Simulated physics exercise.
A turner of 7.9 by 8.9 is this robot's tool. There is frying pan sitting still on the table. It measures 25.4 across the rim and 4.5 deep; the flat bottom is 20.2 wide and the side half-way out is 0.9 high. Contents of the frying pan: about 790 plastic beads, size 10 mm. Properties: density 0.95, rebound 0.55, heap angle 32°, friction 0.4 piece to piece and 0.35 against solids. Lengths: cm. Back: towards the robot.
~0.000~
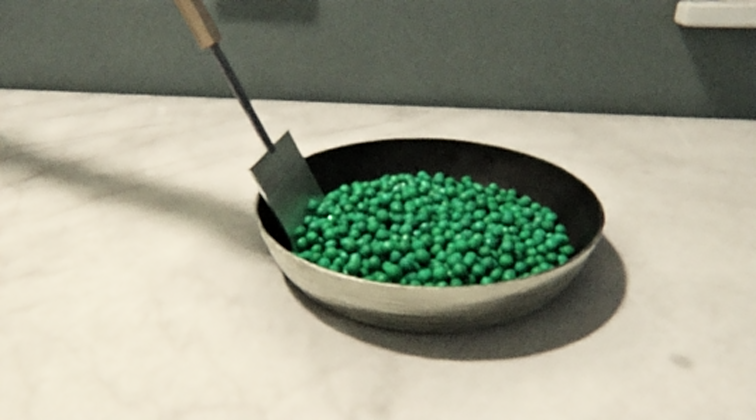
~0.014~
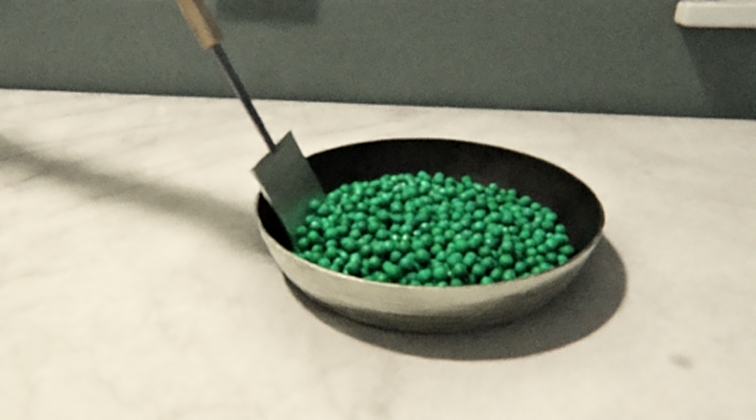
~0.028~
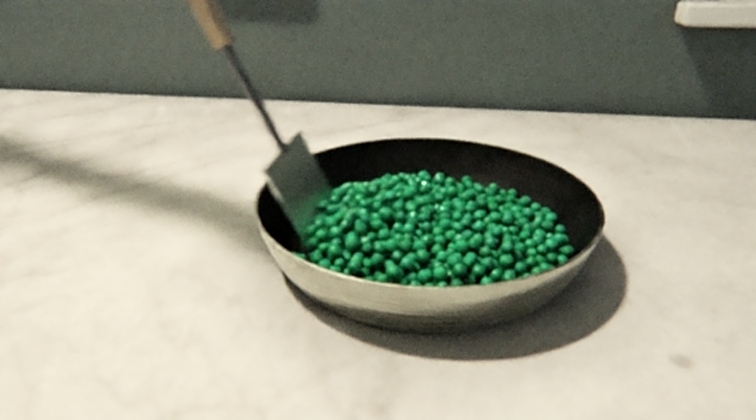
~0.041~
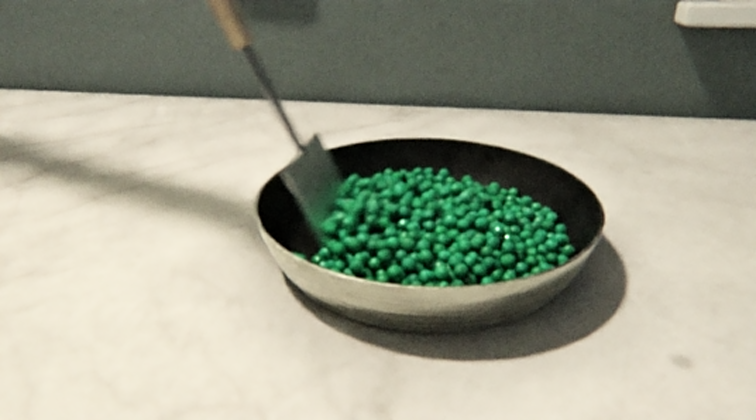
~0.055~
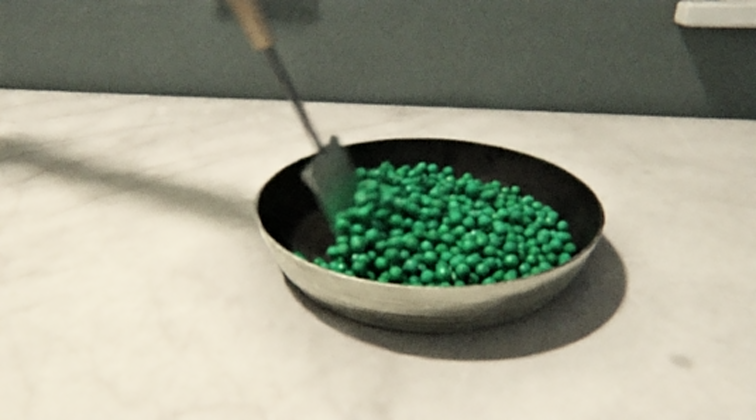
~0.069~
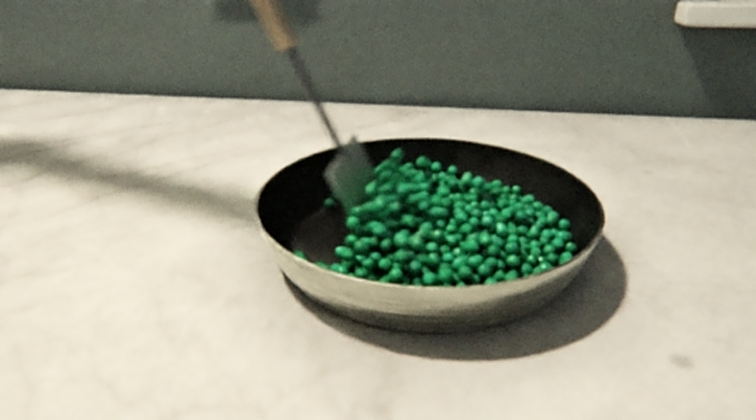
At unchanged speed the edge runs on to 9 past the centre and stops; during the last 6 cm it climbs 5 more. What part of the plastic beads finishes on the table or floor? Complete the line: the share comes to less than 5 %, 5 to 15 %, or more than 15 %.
The share comes to more than 15 %.
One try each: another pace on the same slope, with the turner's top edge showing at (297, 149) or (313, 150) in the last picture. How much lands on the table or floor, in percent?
Roughly 5 and 15 percent.
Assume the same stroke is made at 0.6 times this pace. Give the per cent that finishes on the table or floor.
10 %.
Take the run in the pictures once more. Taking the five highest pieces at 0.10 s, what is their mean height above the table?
About 8 centimetres.
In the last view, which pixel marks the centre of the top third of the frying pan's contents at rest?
It is centred near (525, 224).
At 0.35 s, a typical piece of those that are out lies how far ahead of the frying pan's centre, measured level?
Some 30 centimetres ahead.
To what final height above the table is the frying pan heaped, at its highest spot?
It reaches roughly 4.5 cm.
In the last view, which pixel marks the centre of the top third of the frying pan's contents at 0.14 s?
(497, 208).
By 0.10 s, sloping 65°, highest piece 8 above the table; 794 in the frying pan.
By 0.14 s, sloping 65°, highest piece 9 above the table; 794 in the frying pan.
By 0.35 s, sloping 65°, highest piece 8 above the table; 634 in the frying pan, 116 on the table or floor, 44 on the blade or in flight.
By 1.40 s, sloping 65°, highest piece 5 above the table; 634 in the frying pan, 160 on the table or floor.
Final count, 634 in the frying pan, 160 on the table or floor. That is 20 % on the table or floor.
